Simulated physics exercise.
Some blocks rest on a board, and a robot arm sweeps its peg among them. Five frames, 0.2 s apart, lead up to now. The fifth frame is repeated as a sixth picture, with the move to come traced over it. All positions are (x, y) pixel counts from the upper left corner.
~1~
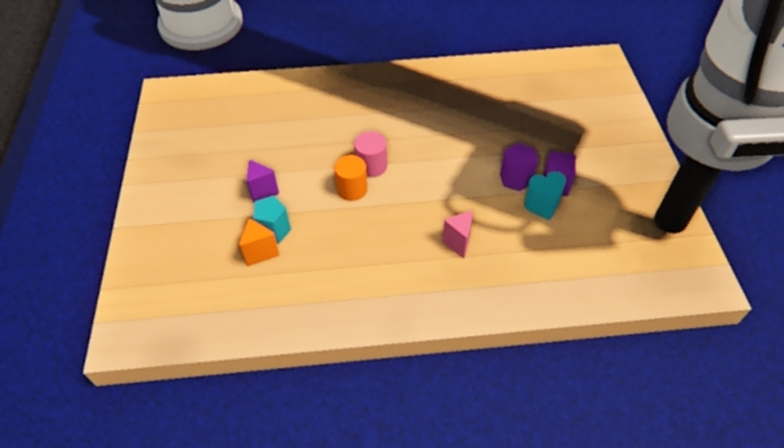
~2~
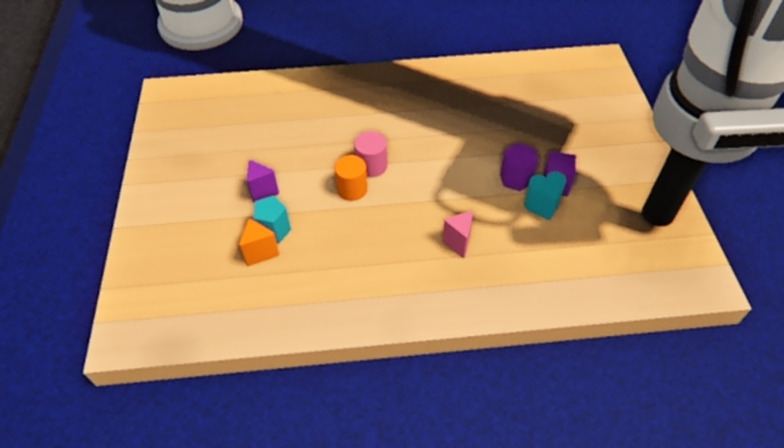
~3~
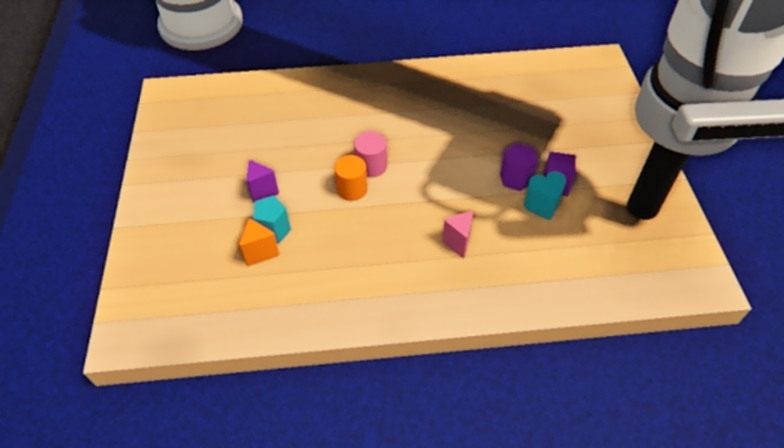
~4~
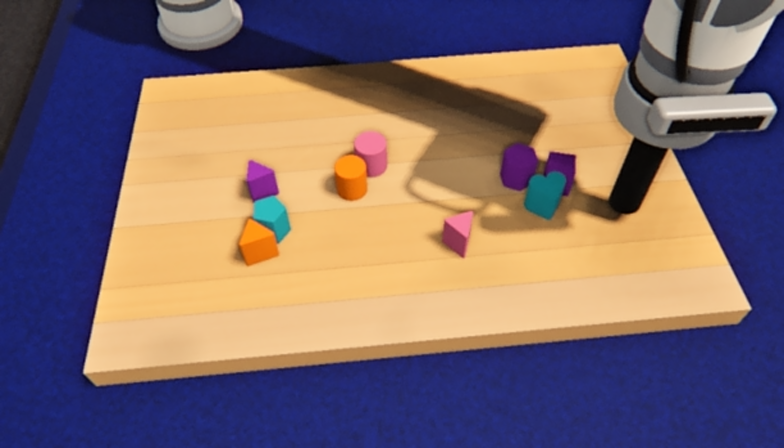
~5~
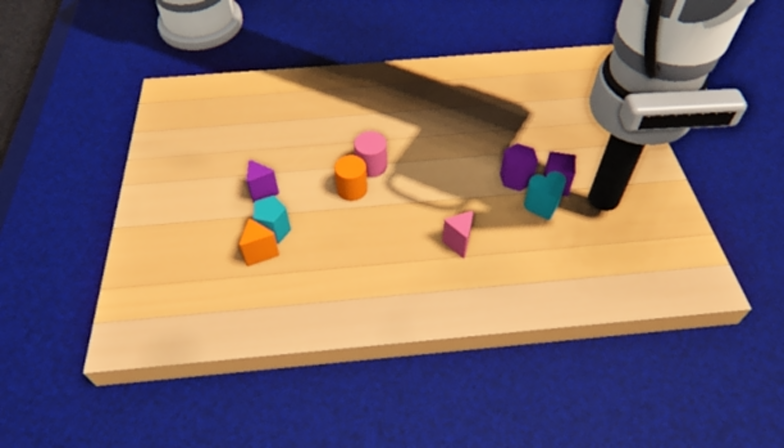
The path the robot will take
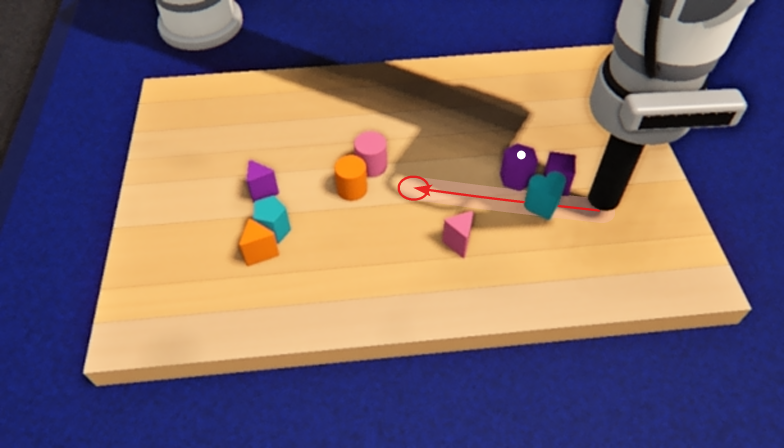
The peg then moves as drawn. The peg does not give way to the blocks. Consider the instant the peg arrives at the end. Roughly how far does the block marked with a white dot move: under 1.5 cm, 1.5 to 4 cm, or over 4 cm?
It is going to finish within 1.5 cm of where it is now.
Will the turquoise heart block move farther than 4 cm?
I'd say yes.
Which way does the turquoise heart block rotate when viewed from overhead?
It makes a counterclockwise turn.
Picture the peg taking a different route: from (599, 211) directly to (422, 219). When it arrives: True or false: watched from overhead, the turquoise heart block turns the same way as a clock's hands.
That claim is true.
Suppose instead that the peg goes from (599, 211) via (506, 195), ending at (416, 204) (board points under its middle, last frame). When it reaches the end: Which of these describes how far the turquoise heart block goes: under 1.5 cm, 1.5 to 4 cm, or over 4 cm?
The shift is above 4 cm.
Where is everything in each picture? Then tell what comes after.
In the first frame, peg tip at (670, 221); block tops, purple hexagonal block at (521, 155); turquoise heart block at (549, 183); purple square block at (563, 162).
In the second frame, peg at (658, 215); blocks unchanged.
In the third frame, peg at (642, 208); blocks unchanged.
In the fourth frame, peg at (624, 203); blocks unchanged.
In the fifth frame, peg at (604, 199); purple hexagonal block at (521, 155); turquoise heart block at (549, 183); purple square block at (563, 162).
Path on the board, in a line from (599, 211) to (414, 188); the dot is on the purple hexagonal block.
The first path, step by step. One third of the way, peg at (539, 192); turquoise heart block at (512, 182), turned 35° anticlockwise.
Two thirds of the way, peg at (474, 185); purple hexagonal block at (519, 153), turned 10° clockwise; turquoise heart block at (449, 181), turned 60° anticlockwise.
At the end, peg at (414, 177); purple hexagonal block at (519, 153), turned 10° clockwise; turquoise heart block at (410, 187), turned 105° anticlockwise; purple square block in place.
